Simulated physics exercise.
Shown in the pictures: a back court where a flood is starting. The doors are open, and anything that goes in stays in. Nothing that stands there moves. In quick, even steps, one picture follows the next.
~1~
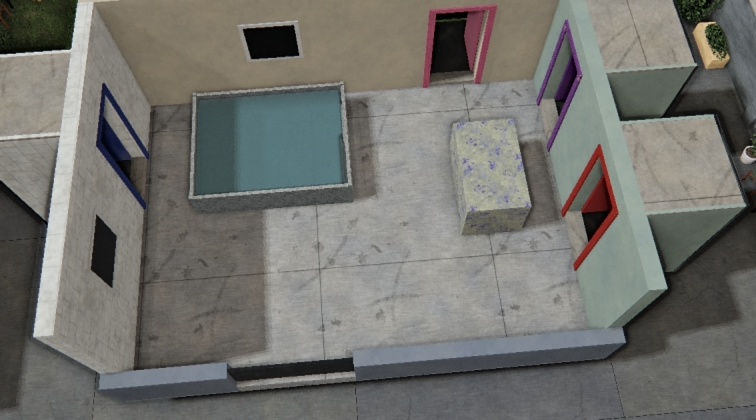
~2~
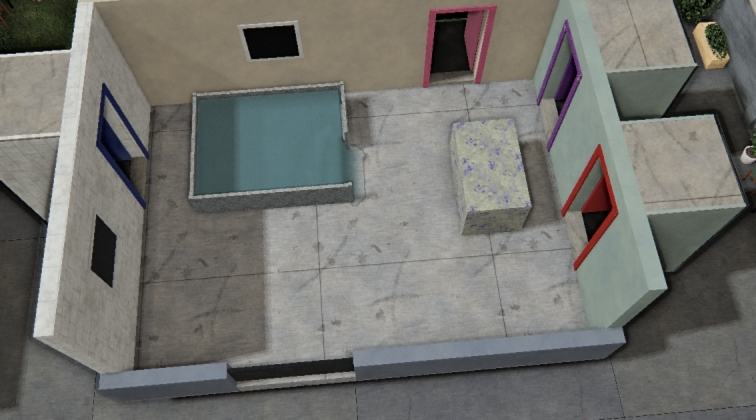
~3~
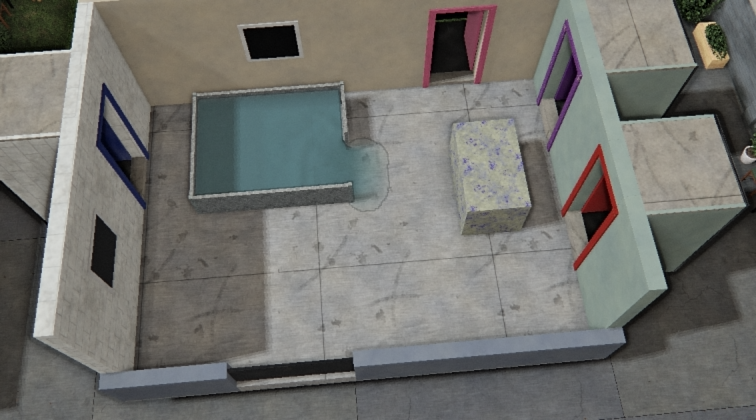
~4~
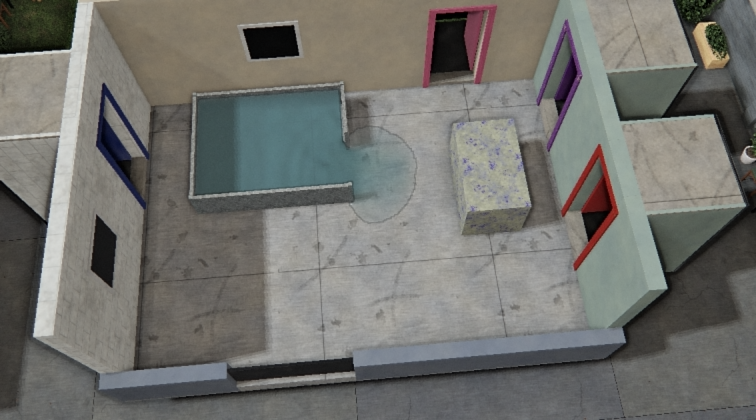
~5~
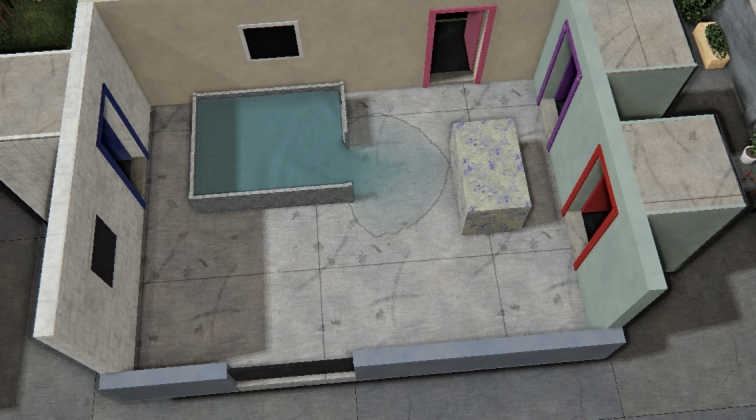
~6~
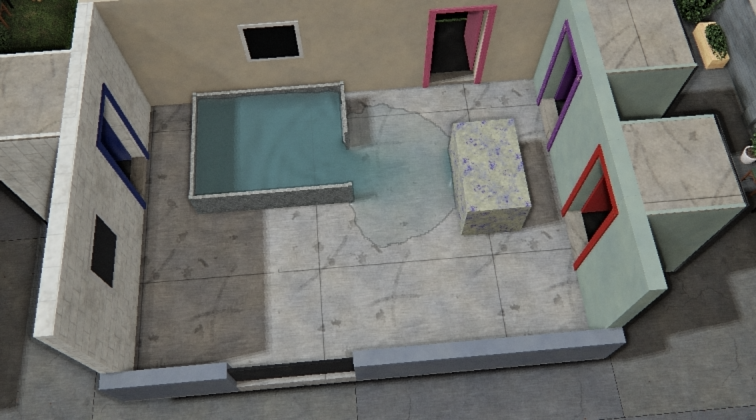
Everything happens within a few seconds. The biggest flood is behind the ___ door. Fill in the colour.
The biggest flood is behind the pink door.
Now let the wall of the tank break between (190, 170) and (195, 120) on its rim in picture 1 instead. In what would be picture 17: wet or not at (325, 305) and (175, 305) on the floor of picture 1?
The first spot is left untouched and the second is soaked through.
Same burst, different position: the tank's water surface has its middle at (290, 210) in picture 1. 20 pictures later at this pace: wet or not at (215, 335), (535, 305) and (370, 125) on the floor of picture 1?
In order: Unreached, reached, reached.
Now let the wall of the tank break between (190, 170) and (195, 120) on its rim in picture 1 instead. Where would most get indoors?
That would be the blue one, I think.
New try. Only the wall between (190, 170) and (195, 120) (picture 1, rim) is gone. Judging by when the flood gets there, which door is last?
It's the door marked red, I think.
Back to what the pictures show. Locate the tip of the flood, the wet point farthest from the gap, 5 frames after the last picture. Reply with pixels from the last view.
At roughly (519, 112).
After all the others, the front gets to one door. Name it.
My pick is the one in blue.
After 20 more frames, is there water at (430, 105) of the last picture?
Soaked.
A moment on, water covers 20 % of the floor; pink door not reached, red door not reached, blue door not reached, purple door not reached.
Next, water covers 35 % of the floor; pink door wet at the sill, nothing in, red door not reached, blue door not reached, purple door wet at the sill, nothing in.
Then, water covers 45 % of the floor; pink door some in, red door not reached, blue door not reached, purple door wet at the sill, nothing in.
Later, water covers 75 % of the floor; pink door a lot in, red door wet at the sill, nothing in, blue door not reached, purple door wet at the sill, nothing in.
In the end, water covers 95 % of the floor; pink door a lot in, red door wet at the sill, nothing in, blue door wet at the sill, nothing in, purple door wet at the sill, nothing in; the pink door has let in the most.
